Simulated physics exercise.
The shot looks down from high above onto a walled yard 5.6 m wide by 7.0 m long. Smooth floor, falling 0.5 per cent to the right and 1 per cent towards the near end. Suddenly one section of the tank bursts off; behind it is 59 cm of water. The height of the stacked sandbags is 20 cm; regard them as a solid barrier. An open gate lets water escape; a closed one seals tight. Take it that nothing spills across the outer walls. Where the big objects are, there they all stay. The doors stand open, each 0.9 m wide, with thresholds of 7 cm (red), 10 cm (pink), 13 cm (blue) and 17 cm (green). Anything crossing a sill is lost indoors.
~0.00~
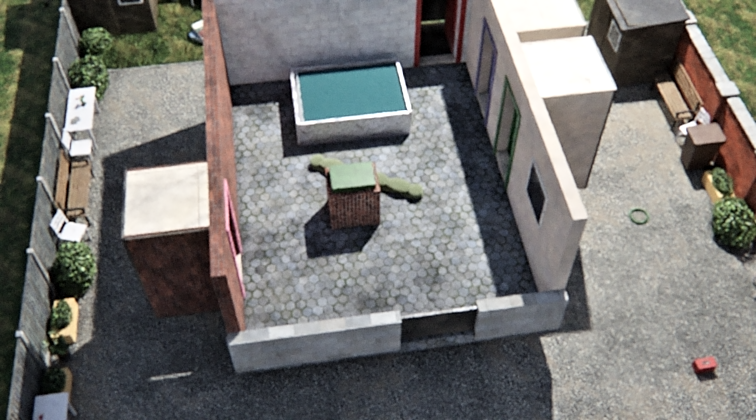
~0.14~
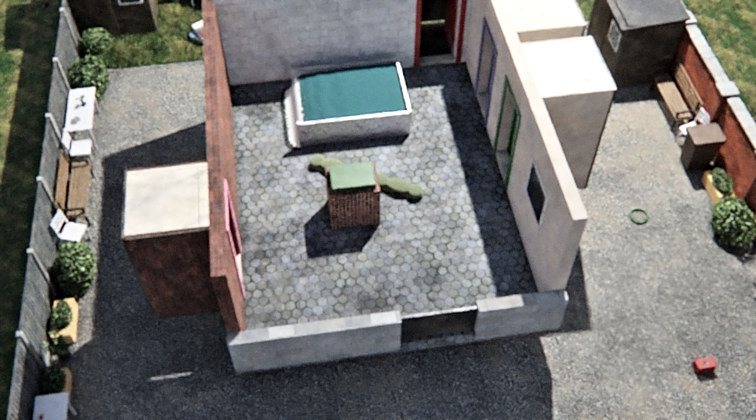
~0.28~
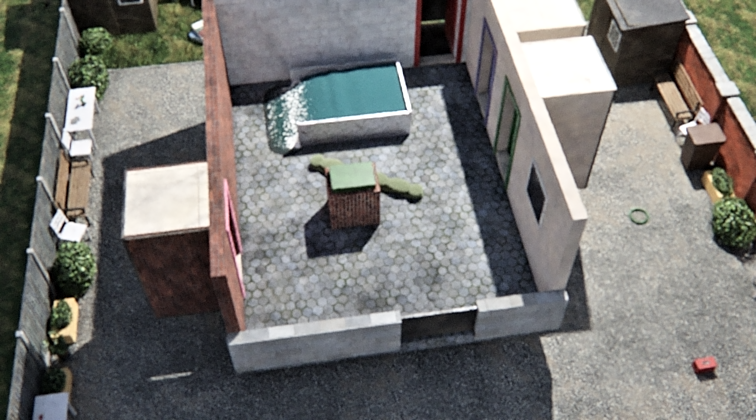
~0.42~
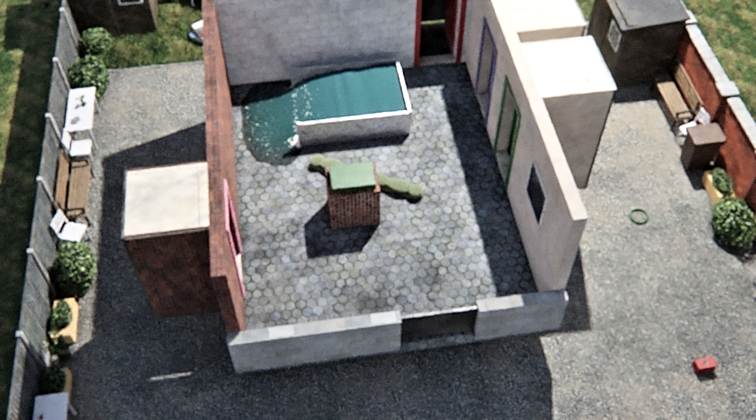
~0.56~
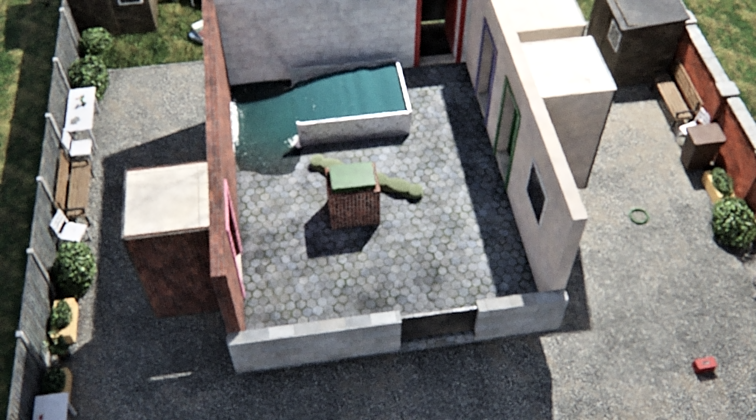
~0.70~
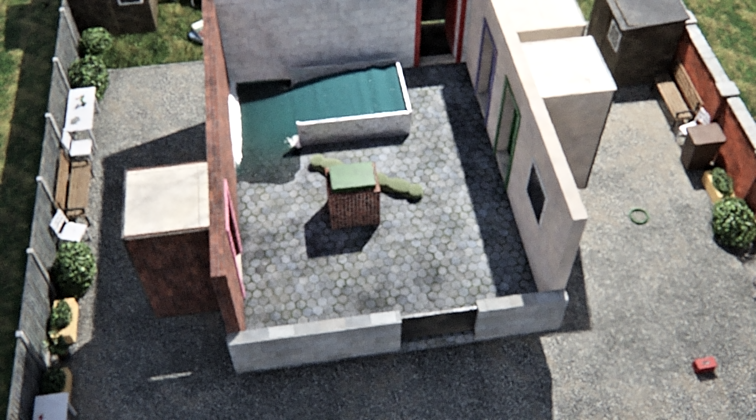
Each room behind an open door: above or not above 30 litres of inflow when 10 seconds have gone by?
The red door will see an amount within the limit come in, the pink door will see an amount within the limit come in, the blue door will see an amount within the limit come in, the green door will see an amount within the limit come in.
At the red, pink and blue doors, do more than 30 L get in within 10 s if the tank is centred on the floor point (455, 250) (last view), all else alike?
Compared with that limit, red falls short, pink overshoots and blue falls short.
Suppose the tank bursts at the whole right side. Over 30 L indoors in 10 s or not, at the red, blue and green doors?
Red beyond, blue beyond, green short.
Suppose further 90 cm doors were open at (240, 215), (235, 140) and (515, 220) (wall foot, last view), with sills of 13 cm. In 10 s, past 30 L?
In turn: Short of it, beyond it, short of it.
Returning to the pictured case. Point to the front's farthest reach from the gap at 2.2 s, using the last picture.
That lands around (245, 309) in the last picture.
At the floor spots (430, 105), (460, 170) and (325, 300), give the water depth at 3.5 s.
Taking the spots in order: 0 cm, 0 cm, 4 cm.
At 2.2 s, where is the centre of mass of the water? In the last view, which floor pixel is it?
Balance point at about (296, 127).
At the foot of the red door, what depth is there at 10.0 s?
Looks like about 2.5 cm at that spot.
After 1.4 s water covers 15 % of the floor and is deepest (44 cm) near (231, 89); red door not reached, pink door not reached, blue door not reached, green door not reached.
After 2.2 s water covers 25 % of the floor and is deepest (40 cm) near (231, 89); red door not reached, pink door 5 cm at the sill, 0 L in, blue door not reached, green door not reached.
After 3.5 s water covers 45 % of the floor and is deepest (26 cm) near (467, 66); red door 8 cm at the sill, 0 L in, pink door 6 cm at the sill, 0 L in, blue door not reached, green door not reached.
After 6.0 s water covers 80 % of the floor and is deepest (19 cm) near (545, 313); red door 6 cm at the sill, 2 L in, pink door 4 cm at the sill, 0 L in, blue door 5 cm at the sill, 0 L in, green door 2 cm at the sill, 0 L in.
After 10.0 s water covers 90 % of the floor and is deepest (15 cm) near (526, 315); red door 3 cm at the sill, 3 L in, pink door 8 cm at the sill, 1 L in, blue door 3 cm at the sill, 0 L in, green door 7 cm at the sill, 0 L in.
